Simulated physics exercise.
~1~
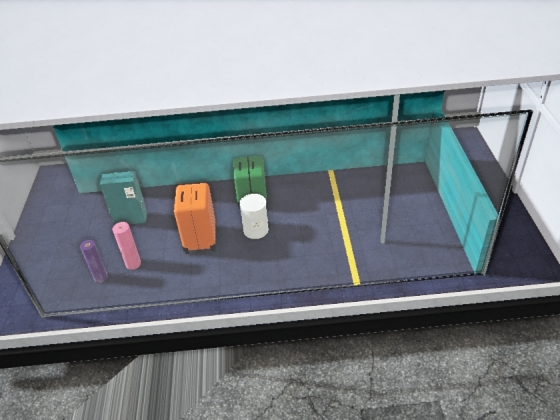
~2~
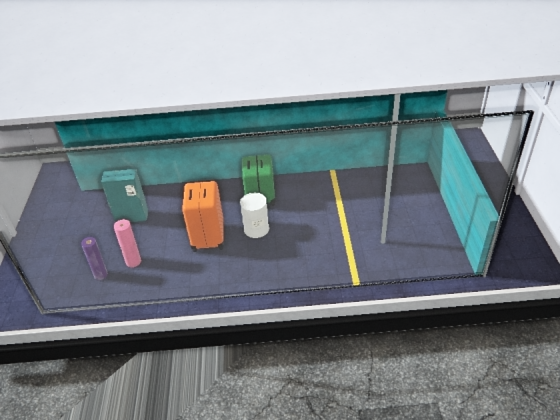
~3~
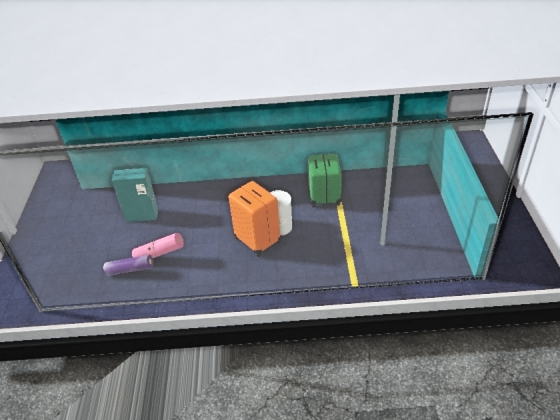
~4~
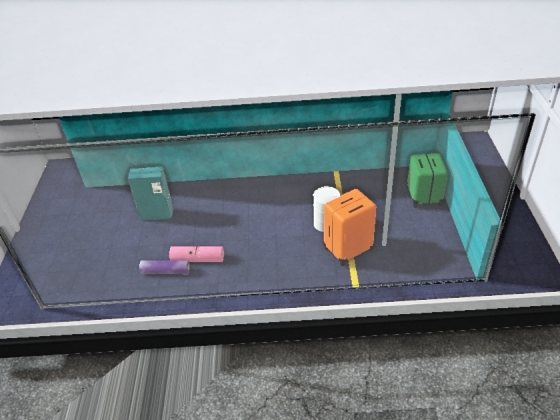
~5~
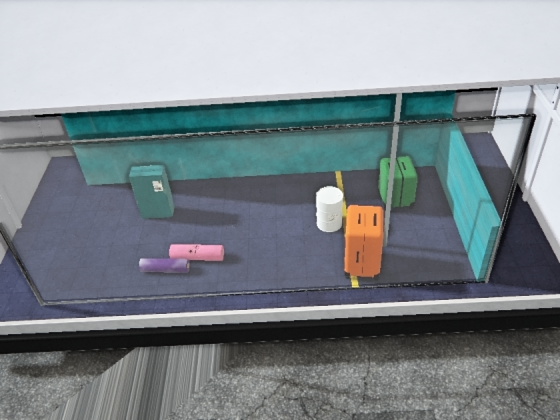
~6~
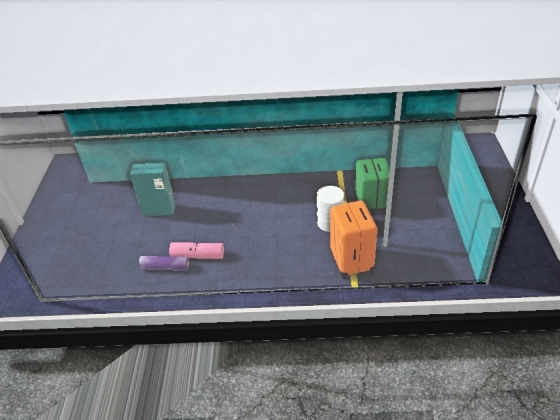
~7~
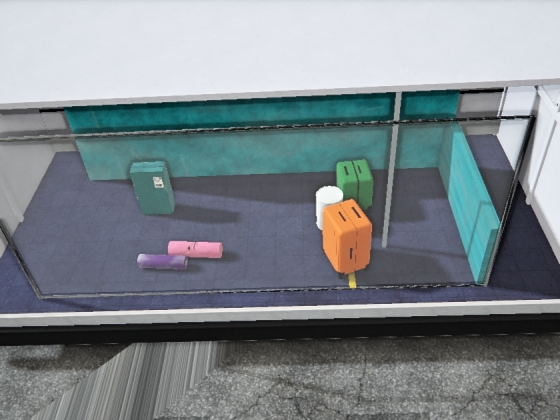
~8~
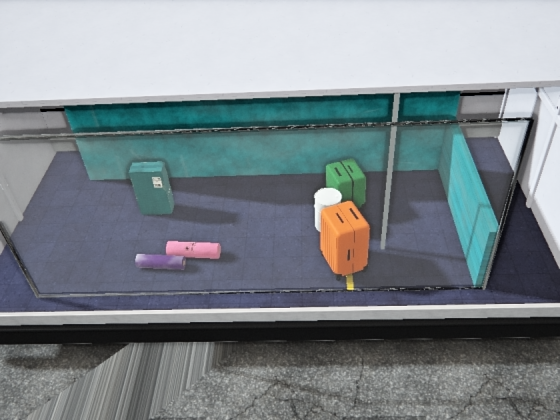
In this clip, luggage in a glass-fronted bay slides right as purple and pink rolls topple; the green case nears the right wall, then rolls back left, and the orange case, white drum, teal case and both fallen rolls end short of the yellow line.
